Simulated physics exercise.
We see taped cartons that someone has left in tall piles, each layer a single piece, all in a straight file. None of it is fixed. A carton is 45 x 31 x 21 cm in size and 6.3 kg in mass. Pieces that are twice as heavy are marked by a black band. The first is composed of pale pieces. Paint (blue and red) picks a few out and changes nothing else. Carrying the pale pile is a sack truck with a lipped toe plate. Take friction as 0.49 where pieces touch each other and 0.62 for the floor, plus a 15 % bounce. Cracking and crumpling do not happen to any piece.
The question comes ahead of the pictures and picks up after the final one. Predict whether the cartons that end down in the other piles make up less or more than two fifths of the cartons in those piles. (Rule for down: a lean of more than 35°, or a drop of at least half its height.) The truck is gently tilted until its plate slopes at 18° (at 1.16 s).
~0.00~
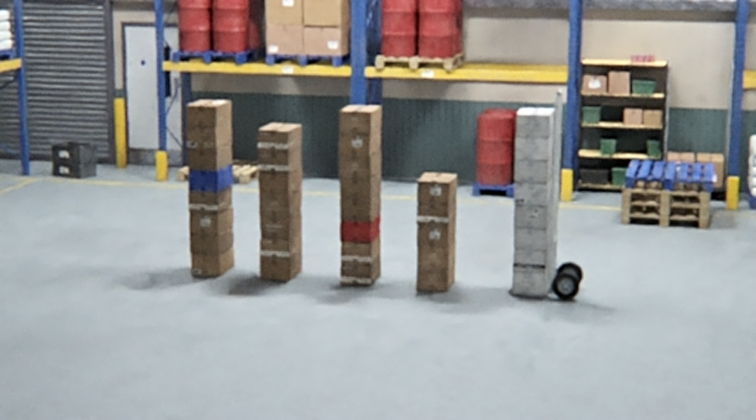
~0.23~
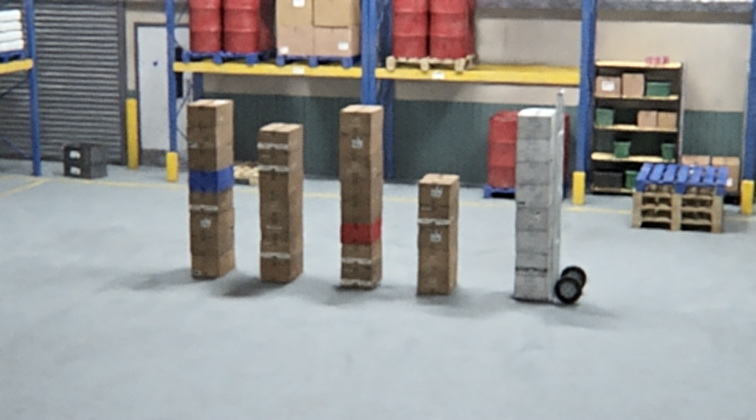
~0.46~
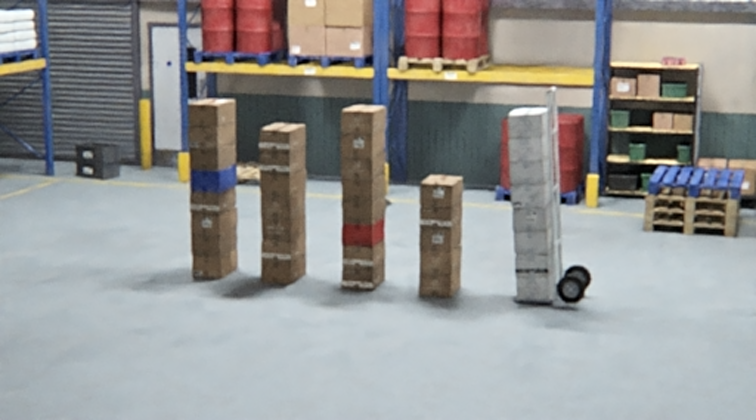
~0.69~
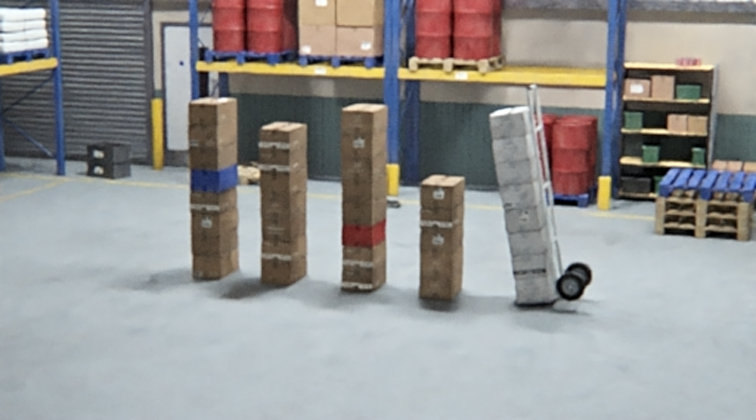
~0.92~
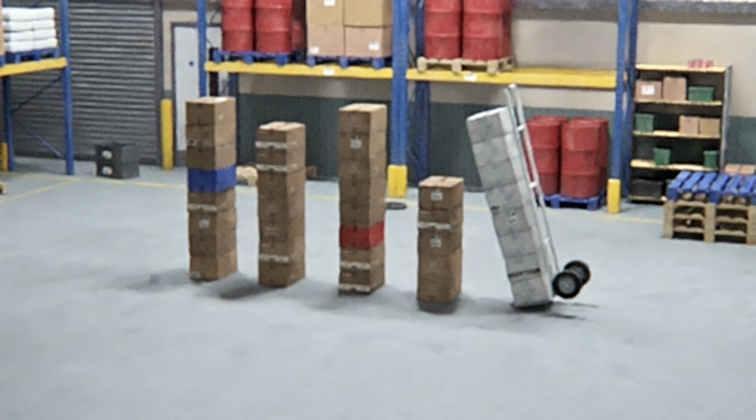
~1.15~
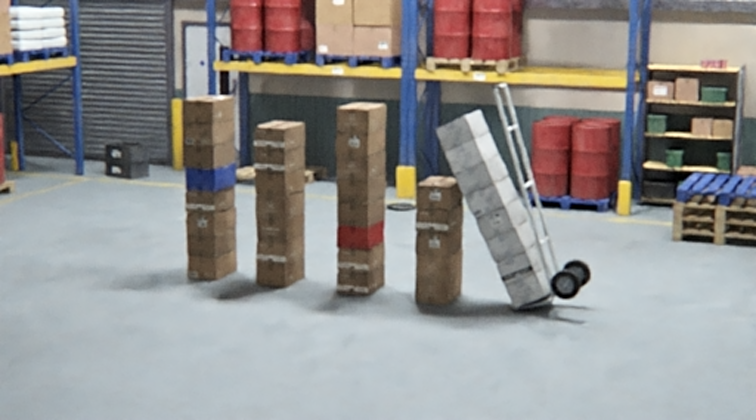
It's heading for above two out of five.
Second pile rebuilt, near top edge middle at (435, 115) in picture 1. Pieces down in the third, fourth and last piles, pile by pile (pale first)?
The tally would be third 8, then fourth 7, then last 8.
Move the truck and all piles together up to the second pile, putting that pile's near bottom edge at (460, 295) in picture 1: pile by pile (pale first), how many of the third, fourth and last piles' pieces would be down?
Third 8, fourth 6, last 8.
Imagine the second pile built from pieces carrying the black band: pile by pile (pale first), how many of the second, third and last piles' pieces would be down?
Count down, pile by pile - second 0, third 0, last 0.
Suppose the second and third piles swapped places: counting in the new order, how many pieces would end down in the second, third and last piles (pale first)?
Pile by pile, you'd see second at 7, third at 4 and last at 8 down.
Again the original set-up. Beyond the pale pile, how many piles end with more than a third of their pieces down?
4.
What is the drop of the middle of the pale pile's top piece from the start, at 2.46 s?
60 cm.
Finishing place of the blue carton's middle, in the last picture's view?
I'd say its middle settles close to (72, 250).
After 2.46 s, 8 of the pale pile down; 5 of the 28 other cartons down; red carton 19° from how it stood.
After 3.54 s, 8 of the pale pile down; 23 of the 28 other cartons down; red carton 49° from how it stood, 19 cm lower; blue carton 34° from how it stood, 13 cm lower.
In the end (5.8 s), 8 of the pale pile down; 26 of the 28 other cartons down; blue carton upside down; red carton 47° from how it stood, 19 cm lower. That is 93 per cent. From the last view, middles, blue carton near (72, 250), red carton near (304, 248).
